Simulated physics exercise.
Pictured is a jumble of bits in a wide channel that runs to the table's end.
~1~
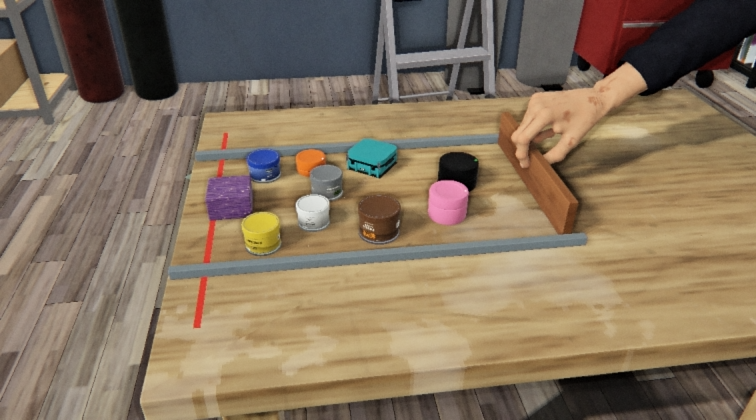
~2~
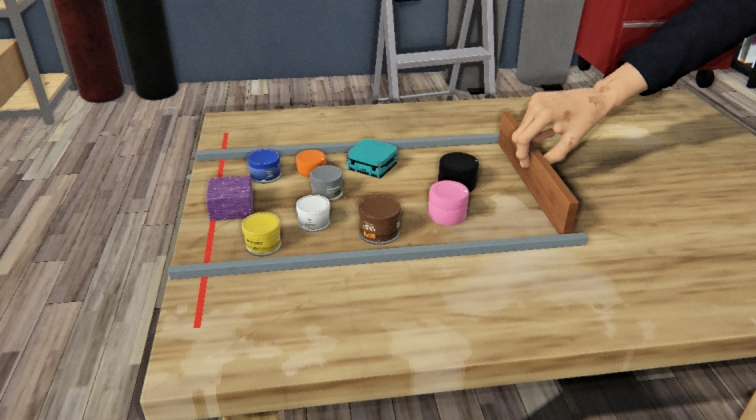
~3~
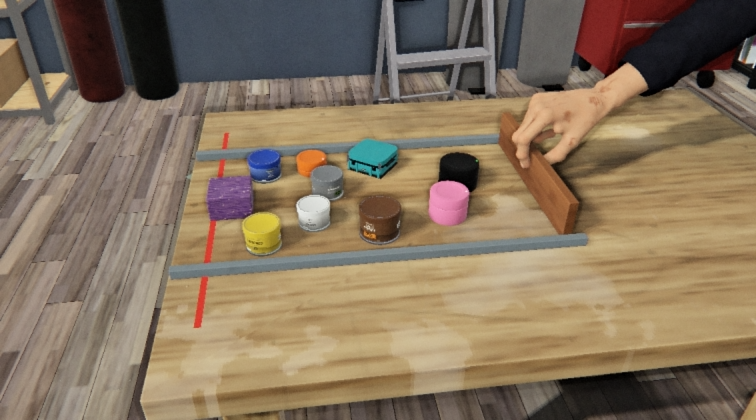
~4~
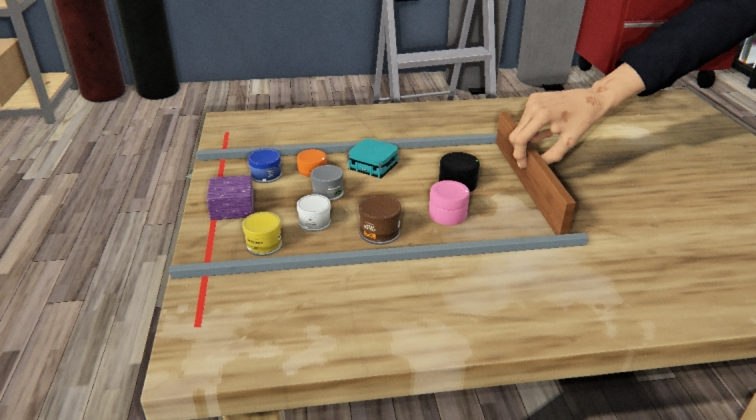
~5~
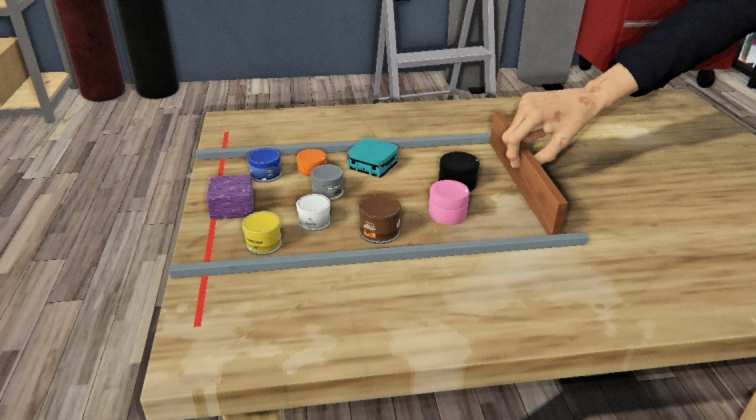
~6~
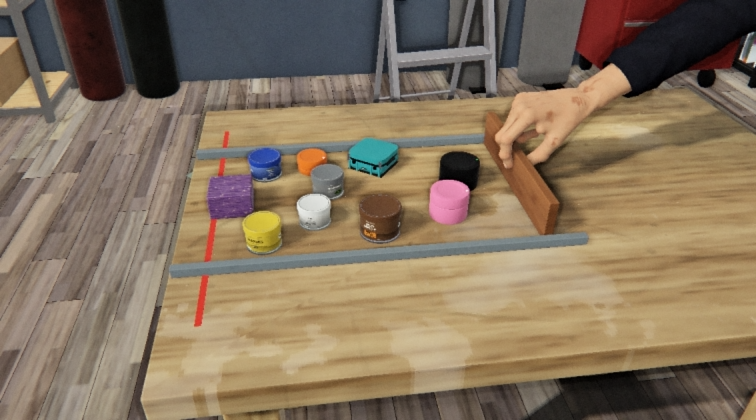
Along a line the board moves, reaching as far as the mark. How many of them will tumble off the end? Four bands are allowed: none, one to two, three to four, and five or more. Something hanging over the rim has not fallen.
The answer is five or more.
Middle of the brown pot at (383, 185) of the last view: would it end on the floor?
The brown pot would be down.
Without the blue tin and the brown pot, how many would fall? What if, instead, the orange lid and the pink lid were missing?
You'd get 4 in the first case and 4 in the second one.
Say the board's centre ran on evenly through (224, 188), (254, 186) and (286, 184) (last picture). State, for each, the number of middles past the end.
Per position: 6 / 1 / 0.
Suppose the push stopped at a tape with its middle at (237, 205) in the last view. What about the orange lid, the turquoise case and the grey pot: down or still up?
In order, the orange lid goes off the edge, then the turquoise case keeps its spot, then the grey pot goes off the edge.
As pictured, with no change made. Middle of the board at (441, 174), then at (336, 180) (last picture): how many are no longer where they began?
Respectively 2 and 8.
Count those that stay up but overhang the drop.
The answer comes to 4.
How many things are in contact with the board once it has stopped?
It's touching 4 at the end.
Soon after, none off yet; purple block at rest near (231, 196); blue tin at rest near (265, 165); yellow tin at rest near (263, 233).
After that, none off yet; purple block at rest near (231, 196); blue tin at rest near (256, 165); yellow tin at rest near (263, 233).
And then, none off yet; purple block displaced about its own width near (175, 206); blue tin displaced well along near (204, 173); yellow tin displaced well along near (197, 237).
In the end, the number that fall off is five or more; gone, grey pot, orange lid, white pot, yellow tin, blue tin and purple block.
